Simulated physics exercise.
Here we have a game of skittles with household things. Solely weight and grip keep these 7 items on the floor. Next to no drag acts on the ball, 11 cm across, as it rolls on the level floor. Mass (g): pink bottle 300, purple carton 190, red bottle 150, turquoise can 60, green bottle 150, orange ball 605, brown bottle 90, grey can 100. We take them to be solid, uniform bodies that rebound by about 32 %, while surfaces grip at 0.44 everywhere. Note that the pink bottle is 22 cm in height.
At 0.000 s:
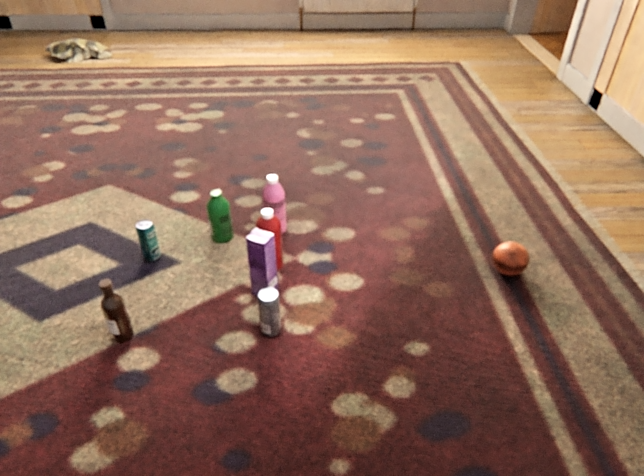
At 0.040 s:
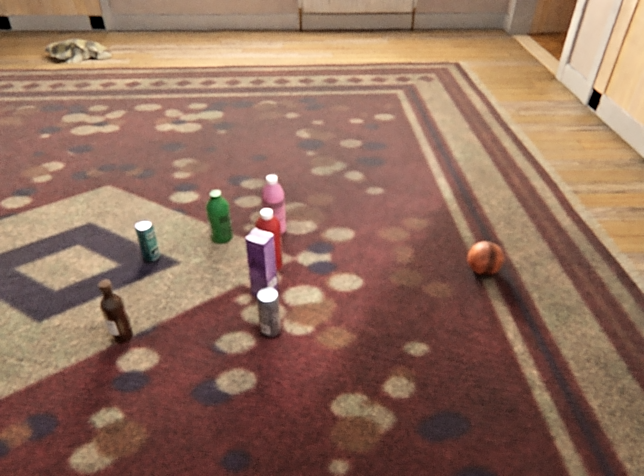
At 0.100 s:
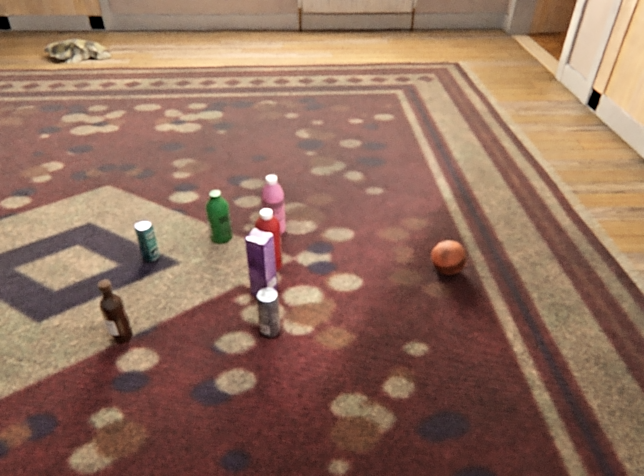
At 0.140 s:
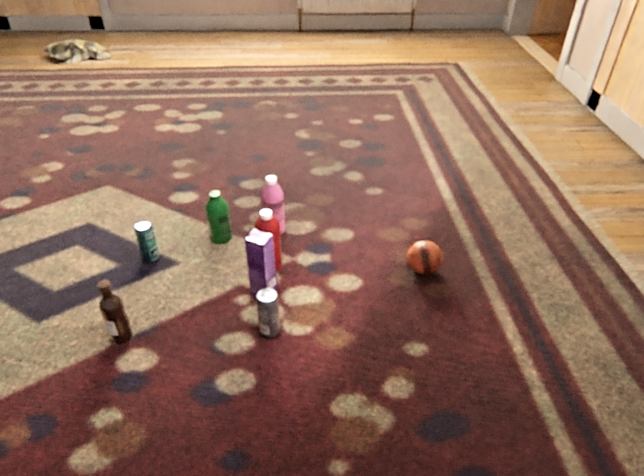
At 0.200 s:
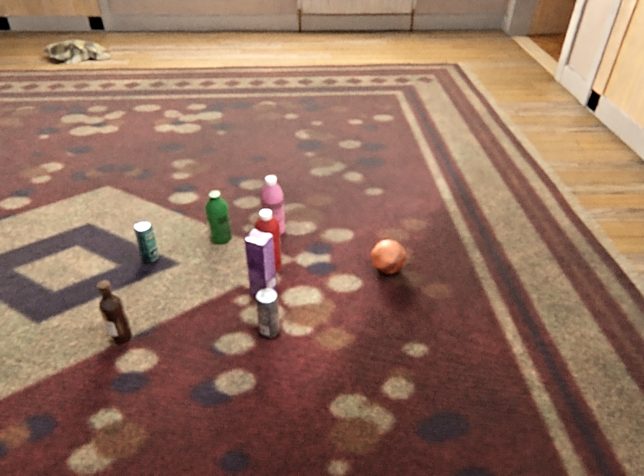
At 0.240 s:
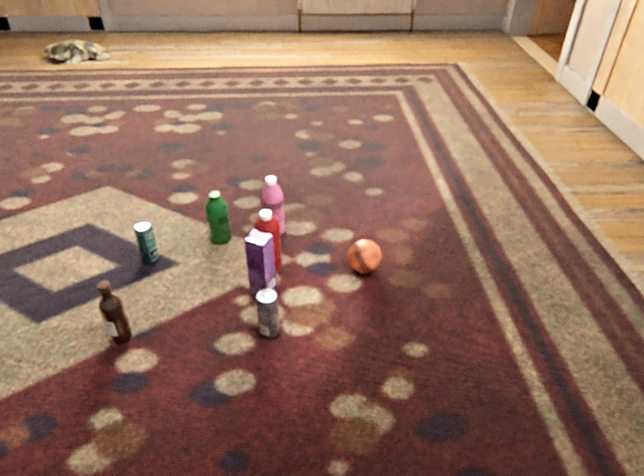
An orange ball rolls left across the patterned rug toward the standing bottles, carton and cans.
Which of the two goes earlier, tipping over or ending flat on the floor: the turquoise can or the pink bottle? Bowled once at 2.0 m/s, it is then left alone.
Of the two named, the first goes first.
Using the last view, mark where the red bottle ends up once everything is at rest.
It finishes around (111, 225).
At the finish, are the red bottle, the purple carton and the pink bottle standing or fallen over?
Well, the red bottle tumbles down, the purple carton holds steady, and the pink bottle holds steady.
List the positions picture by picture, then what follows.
Ball 0 cm along; orange ball (511, 259); turquoise can (149, 241); pink bottle (274, 204), in the first frame.
Ball 8 cm along; orange ball (486, 259); green bottle (219, 216), in the second frame.
Ball 20 cm along; orange ball (449, 258); grey can (269, 314), in the third frame.
Ball 28 cm along; orange ball (425, 258), in the fourth frame.
Ball 40 cm along; orange ball (389, 257); brown bottle (113, 311), in the fifth frame.
Ball 48 cm along; orange ball (365, 257); turquoise can (147, 243); pink bottle (273, 206), in the sixth frame.
Around 0.54 s, ball 96 cm along; orange ball near (221, 254); red bottle at 10° to upright.
Around 0.94 s, ball 144 cm along; orange ball near (74, 259); turquoise can on its side near (77, 246); red bottle at 46° to upright.
Around 1.34 s, ball 189 cm along; turquoise can on its side near (73, 239); red bottle on its side.
Around 2.04 s, turquoise can on its side near (73, 238); red bottle on its side.
Finally (2.4 s), on their side or leaning hard on the floor, red bottle and turquoise can; the other 5 still in place (within 8 cm). Final places as that camera would see them, turquoise can near (73, 238), pink bottle near (273, 205). Turquoise can went at 0.82 s; pink bottle was never lost.
